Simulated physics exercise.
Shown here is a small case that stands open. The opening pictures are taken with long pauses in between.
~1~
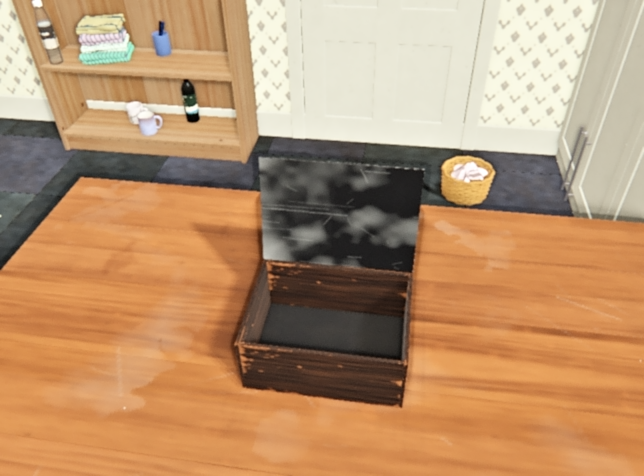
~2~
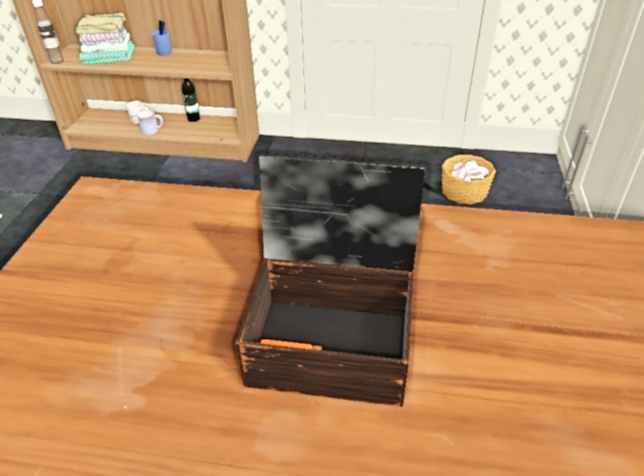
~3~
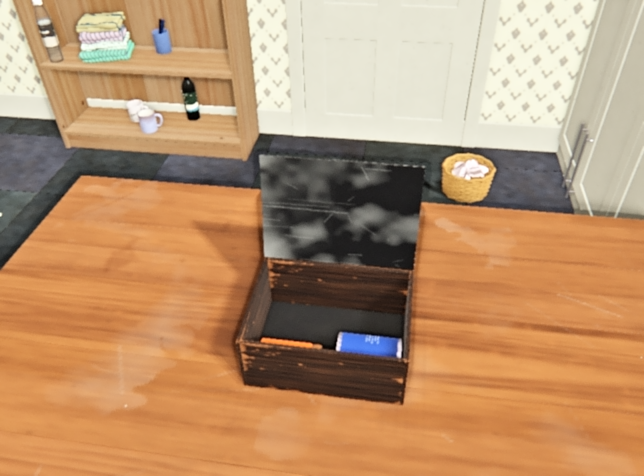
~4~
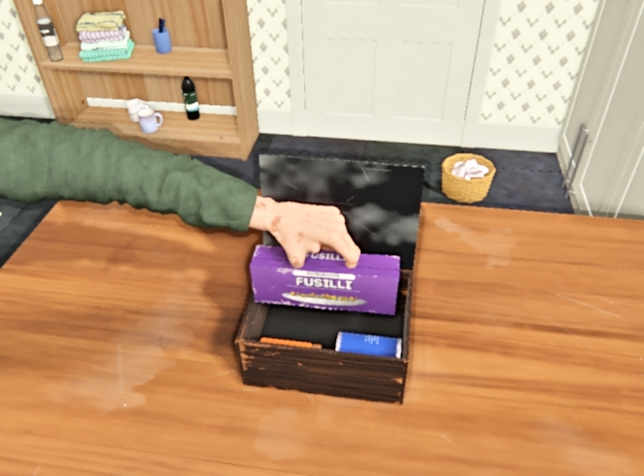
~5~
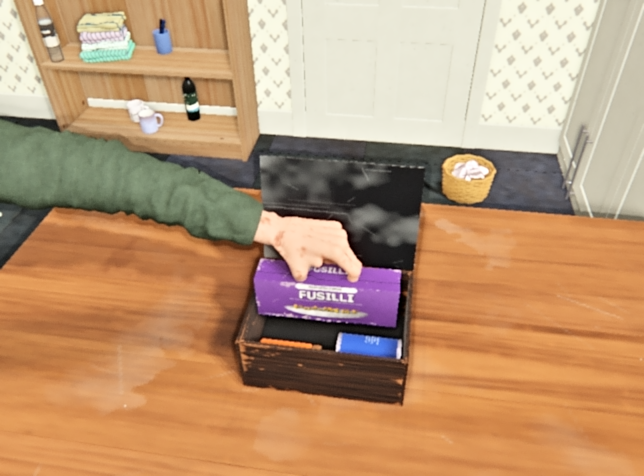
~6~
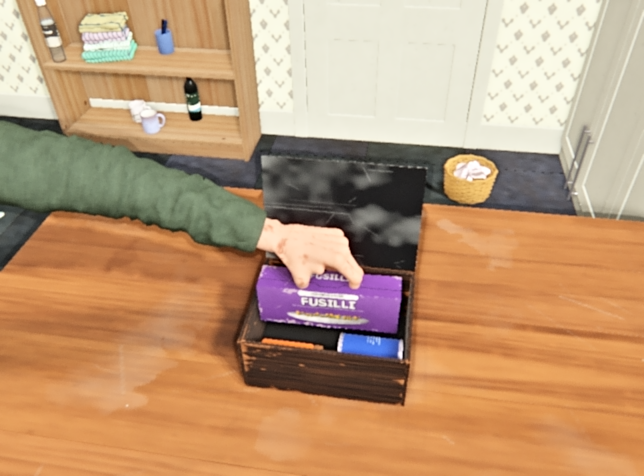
An orange item and then a blue one appeared inside an open dark wooden box on a table, and a green-sleeved arm reached in from the left and lowered a purple fusilli carton into it.
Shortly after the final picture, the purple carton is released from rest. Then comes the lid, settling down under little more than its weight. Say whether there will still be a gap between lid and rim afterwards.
There will be no gap.
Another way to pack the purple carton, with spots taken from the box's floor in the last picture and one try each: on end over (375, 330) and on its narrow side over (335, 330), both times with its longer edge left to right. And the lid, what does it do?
In the first case it stays ajar; in the second case it shuts flat.
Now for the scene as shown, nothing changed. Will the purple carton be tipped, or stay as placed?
At the finish the purple carton holds its orientation.
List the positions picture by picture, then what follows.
In the first picture, the last thing is not in view yet.
In the second picture, the last thing is not in view yet.
In the third picture, the last thing is not in view yet.
The fourth picture shows coming down; purple carton (326, 280).
The fifth picture shows coming down; purple carton (328, 292).
The sixth picture shows in place under the hand; purple carton (330, 299).
Then, 1.00 s later than the last frame, lid starting down; purple carton moved a little near (334, 318).
Then, 1.70 s later than the last frame, lid 54° above the rim; purple carton moved a little near (334, 318).
Then, 2.20 s later than the last frame, lid 19° above the rim; purple carton moved a little near (334, 318).
When it is over, lid shut; moved from the start, purple carton; the other 2 as before. End places, in pixels of the last picture, purple carton near (334, 318).
